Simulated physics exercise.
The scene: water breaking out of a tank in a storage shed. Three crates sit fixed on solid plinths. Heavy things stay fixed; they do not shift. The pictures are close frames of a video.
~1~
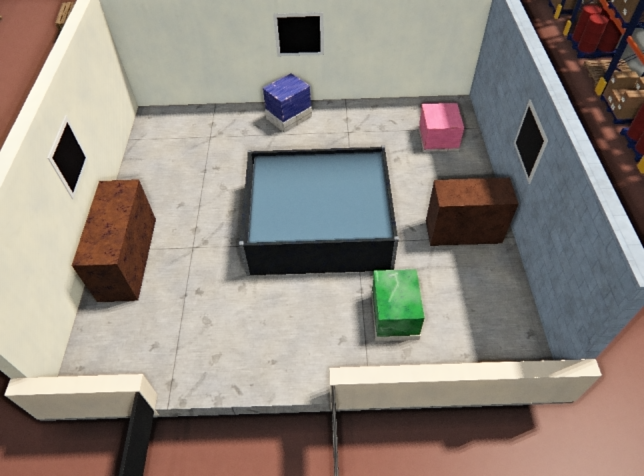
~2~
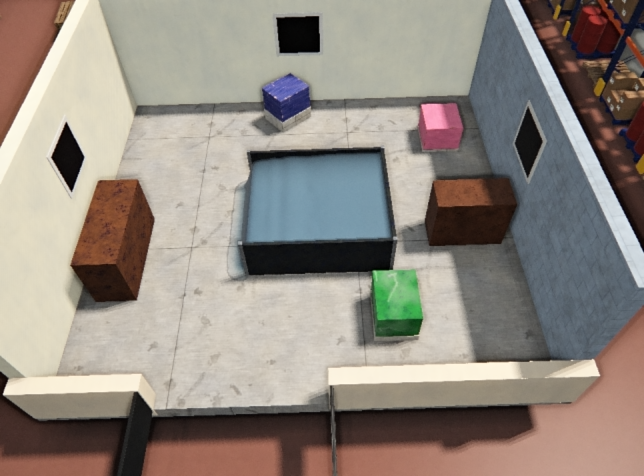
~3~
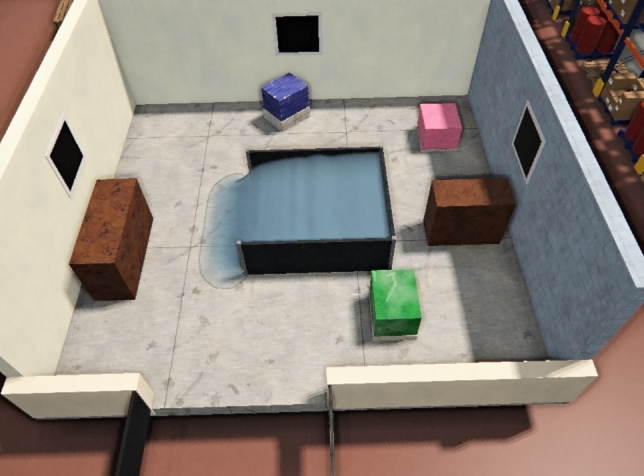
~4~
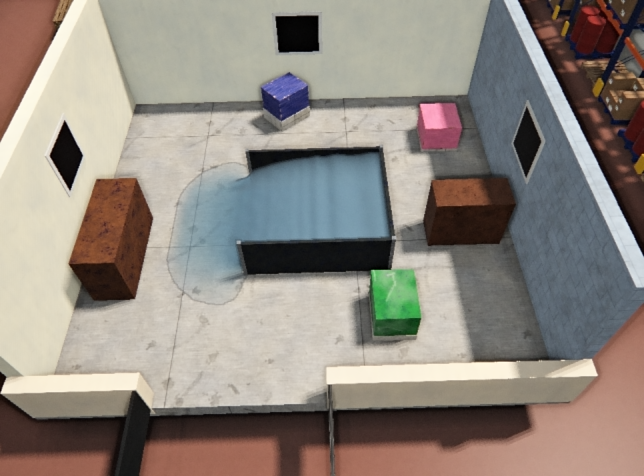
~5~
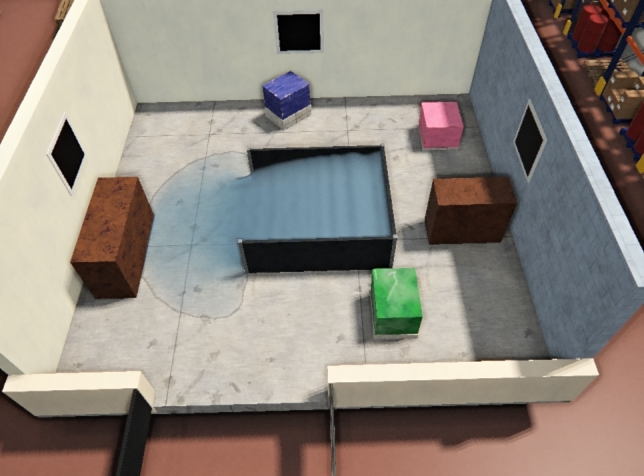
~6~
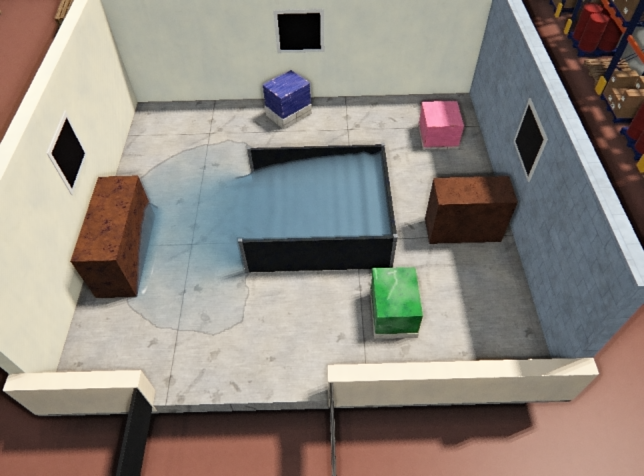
At the start, a dark-sided open tank of still water sits among colored blocks in a walled room. Water then breaks out through its left side and fans across the pale floor, the pool widening until it reaches the brown block by the left wall, while the blocks stay put.
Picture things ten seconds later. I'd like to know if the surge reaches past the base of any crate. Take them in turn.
Here is how it goes: The green crate is not reached; the pink crate is reached; the blue crate is reached.
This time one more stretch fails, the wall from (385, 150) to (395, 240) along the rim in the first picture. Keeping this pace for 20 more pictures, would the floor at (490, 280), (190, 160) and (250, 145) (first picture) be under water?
One after the other: Flooded, free of water, free of water.
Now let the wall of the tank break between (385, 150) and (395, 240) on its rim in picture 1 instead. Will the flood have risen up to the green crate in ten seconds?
Taking them one by one, the green crate gets flooded.
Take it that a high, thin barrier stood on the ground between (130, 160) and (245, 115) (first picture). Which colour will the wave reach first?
First to be reached: The blue one.
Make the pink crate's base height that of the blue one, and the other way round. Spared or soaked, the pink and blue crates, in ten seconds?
Pink stays clear, blue gets flooded.
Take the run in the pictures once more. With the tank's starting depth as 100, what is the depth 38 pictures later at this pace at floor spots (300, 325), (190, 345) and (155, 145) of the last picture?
Respectively 4, 10 and 18 per cent.
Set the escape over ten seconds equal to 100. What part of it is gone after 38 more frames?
By my reckoning, 75 %.
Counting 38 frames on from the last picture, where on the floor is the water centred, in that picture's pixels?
It's close to (233, 197).
A moment on, water covers 30 % of the floor; the green crate not reached, the pink crate not reached, the blue crate not reached.
Next, water covers 35 % of the floor; the green crate not reached, the pink crate not reached, the blue crate not reached.
Then, water covers 45 % of the floor; the green crate not reached, the pink crate not reached, the blue crate water round its plinth.
Later, water covers 80 % of the floor; the green crate water round its plinth, the pink crate water round its plinth, the blue crate water round its plinth.
In the end, water covers 100 % of the floor; the green crate stayed above the water, the pink crate was topped, the blue crate was topped.
